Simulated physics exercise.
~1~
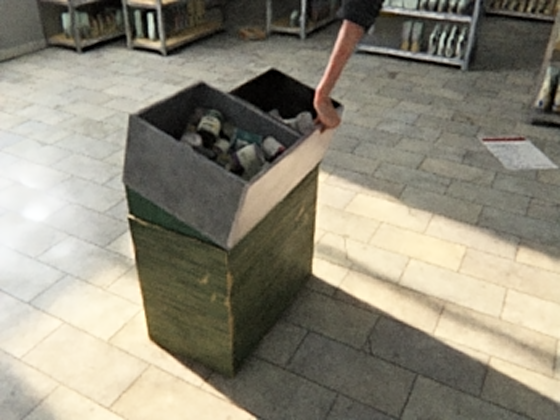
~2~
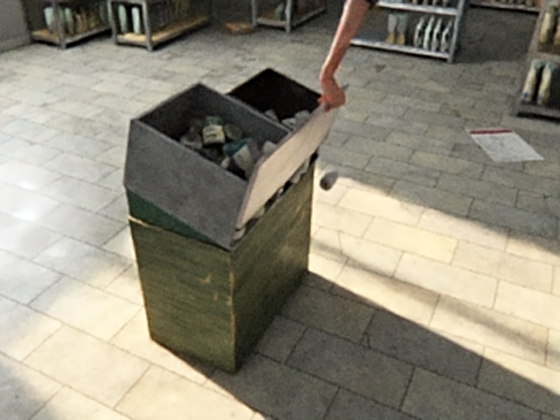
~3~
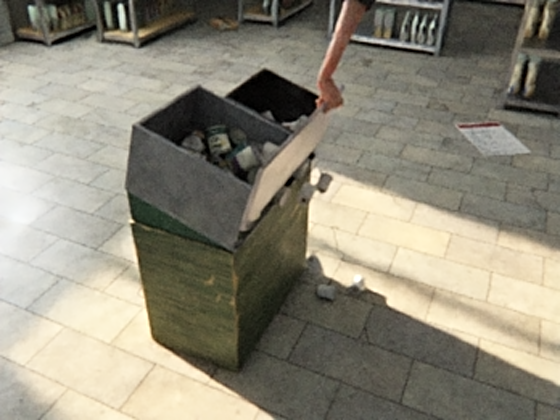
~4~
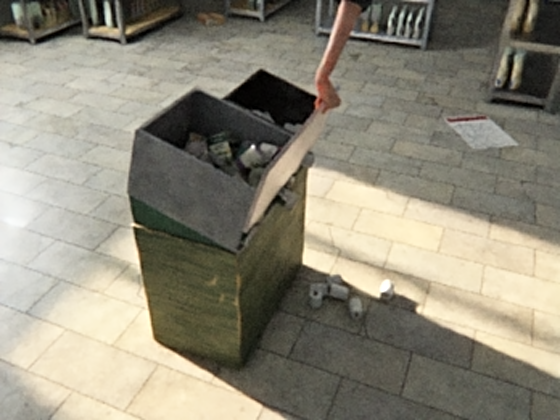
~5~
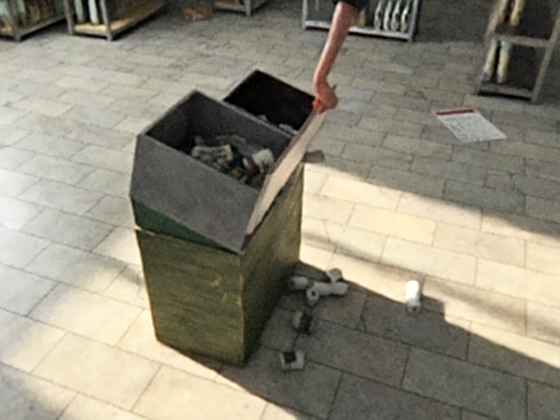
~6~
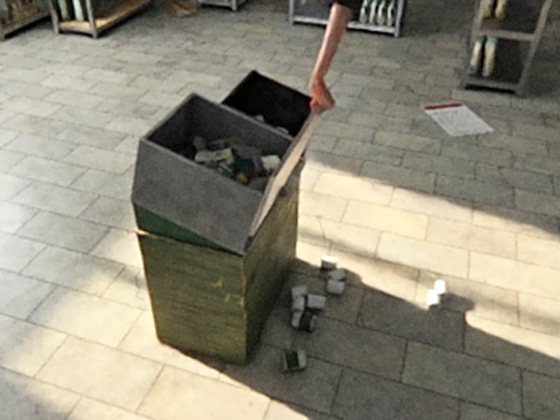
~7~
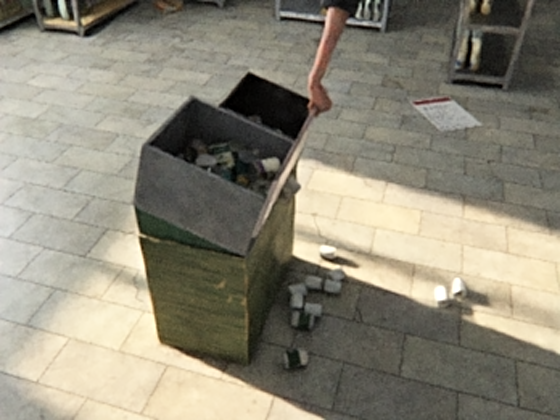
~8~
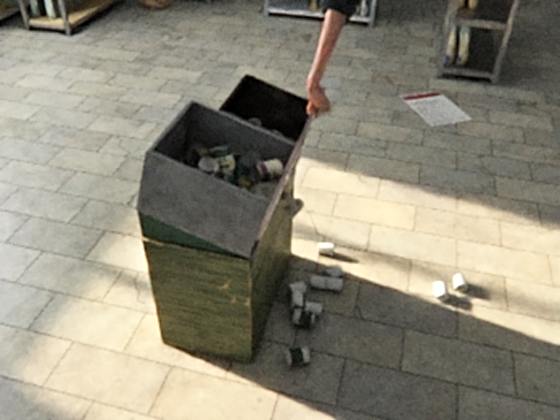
In a sunlit room with a paved floor and metal racks along the back, a two-part bin full of small pale rolls and tins sits tilted on a worn green box. A hand reaches down from above and pulls up the panel on the right side. One piece drops from the open edge, then several more tumble onto the floor beside the box. One rolls away to the right into the sunlight, and another follows as more pieces fall. By the end a loose cluster lies by the base, the hand still holds the panel, and most of the contents remain inside.
